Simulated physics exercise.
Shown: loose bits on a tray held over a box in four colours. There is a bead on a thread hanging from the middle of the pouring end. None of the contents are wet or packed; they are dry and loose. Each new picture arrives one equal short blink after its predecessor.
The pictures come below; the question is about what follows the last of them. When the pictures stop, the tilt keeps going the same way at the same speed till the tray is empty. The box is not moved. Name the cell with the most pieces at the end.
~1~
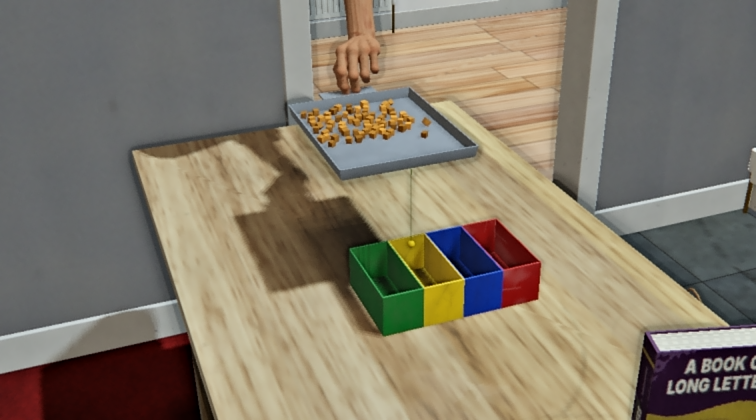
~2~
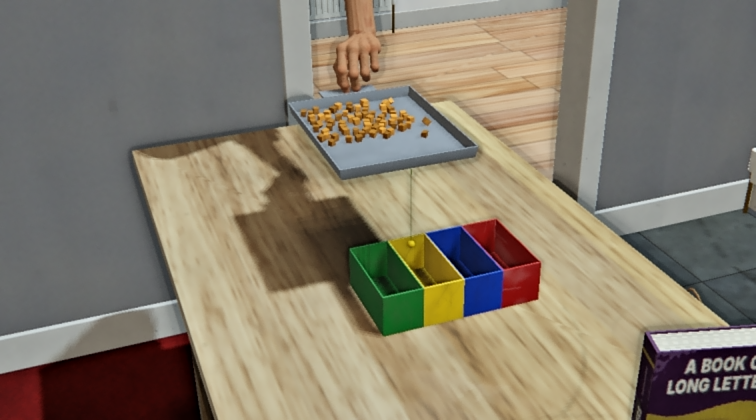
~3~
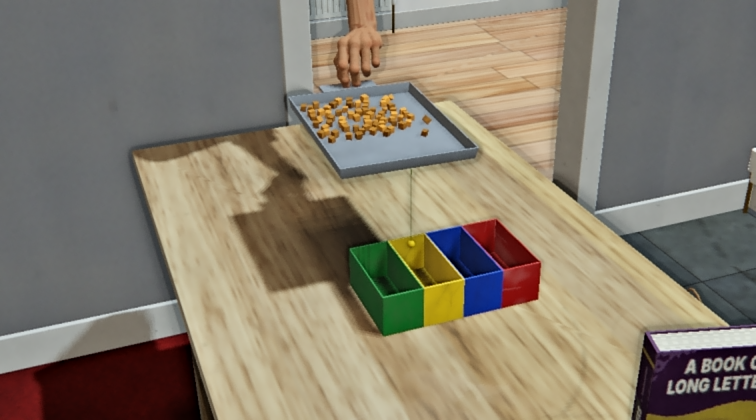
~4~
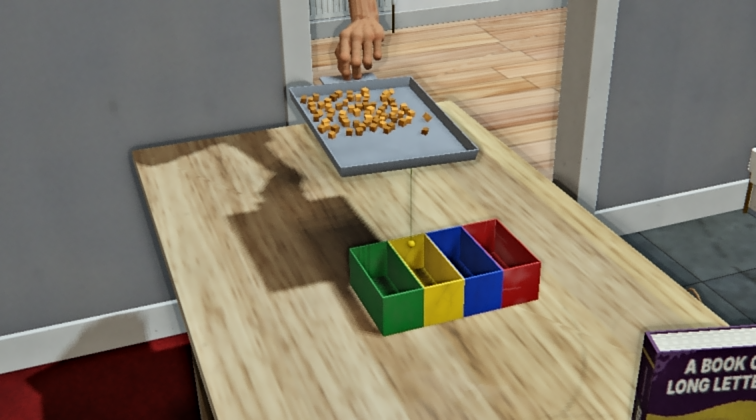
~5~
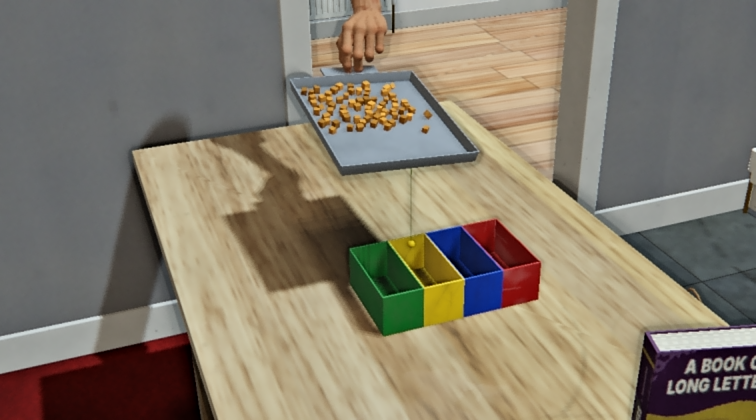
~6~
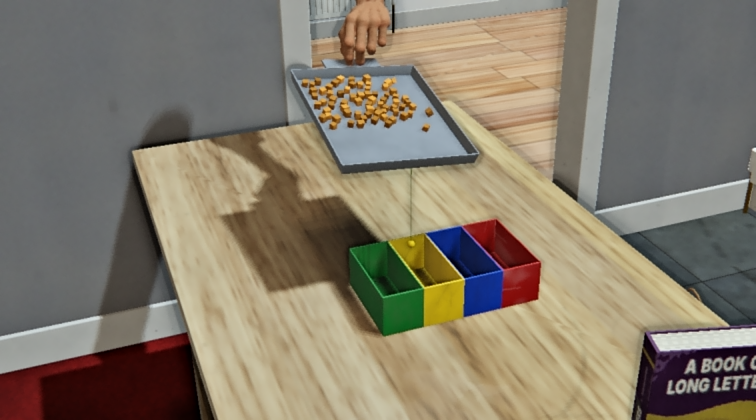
Blue.
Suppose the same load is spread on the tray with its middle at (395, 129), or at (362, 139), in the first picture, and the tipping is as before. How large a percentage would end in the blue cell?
About 50 % and 50 %.
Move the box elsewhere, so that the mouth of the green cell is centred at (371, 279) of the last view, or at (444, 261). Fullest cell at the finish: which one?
Position one: That red cell. Position two: The cell in yellow.
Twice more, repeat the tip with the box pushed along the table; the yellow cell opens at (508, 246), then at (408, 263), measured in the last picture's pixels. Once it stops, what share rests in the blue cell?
It works out to 0 percent and then 40 percent.
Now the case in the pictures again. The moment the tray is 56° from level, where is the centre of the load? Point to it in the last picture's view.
In the last view, the load is centred near (440, 146).
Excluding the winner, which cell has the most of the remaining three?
That is that red cell.
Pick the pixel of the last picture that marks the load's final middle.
It settles centred around (469, 283).
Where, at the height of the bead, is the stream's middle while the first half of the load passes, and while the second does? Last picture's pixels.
I'd say close to (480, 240) at first and close to (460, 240) later on.
Shortly afterwards, tray tipped steeply; all but a few on the tray; only a few in the blue cell; only a few falling or outside the box.
Next, tray tipped right over; all but a few on the tray; only a few in the yellow cell; only a few in the blue cell; only a few falling or outside the box.
Some moments later, tray tipped past a quarter turn; near two thirds in the blue cell; near a quarter in the red cell; a little in the yellow cell; only a few falling or outside the box.
In the end, tray tipped past a quarter turn; near two thirds in the blue cell; near a quarter in the red cell; a little in the yellow cell; none at all in the green cell; only a few outside the box.
